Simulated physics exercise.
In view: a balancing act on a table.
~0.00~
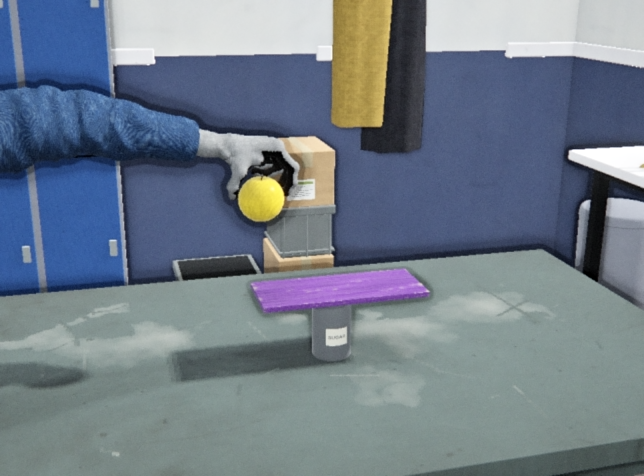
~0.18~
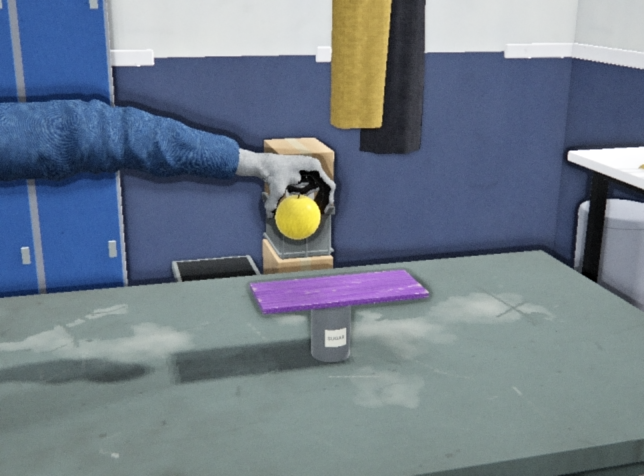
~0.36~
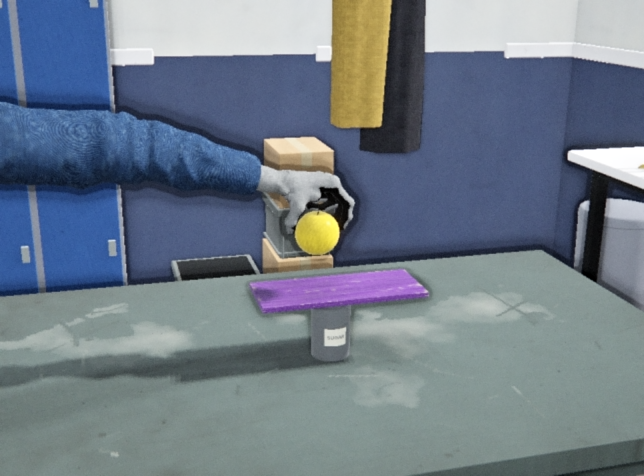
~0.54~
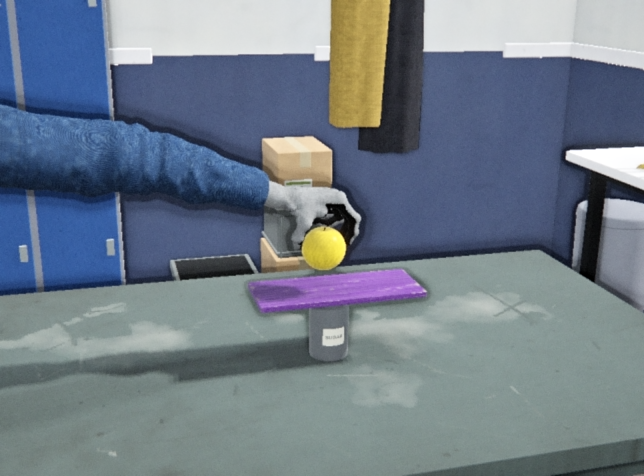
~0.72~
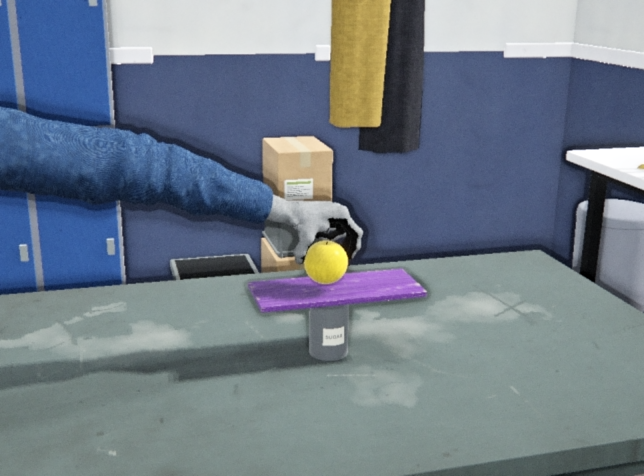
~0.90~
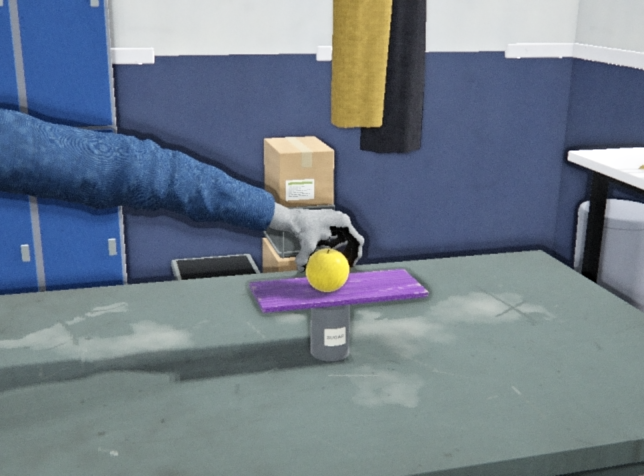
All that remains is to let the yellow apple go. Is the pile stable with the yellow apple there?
Here the stack stays up.
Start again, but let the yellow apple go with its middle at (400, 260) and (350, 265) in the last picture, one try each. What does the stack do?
First try: It loses its balance; second try: It keeps its balance.
After 1.70 s, things are still on the move.
After 2.60 s, nothing has stirred.
At rest (3.5 s), all 3 in place. Seen from the same camera at the end, yellow apple near (327, 271). The stack keeps its balance.
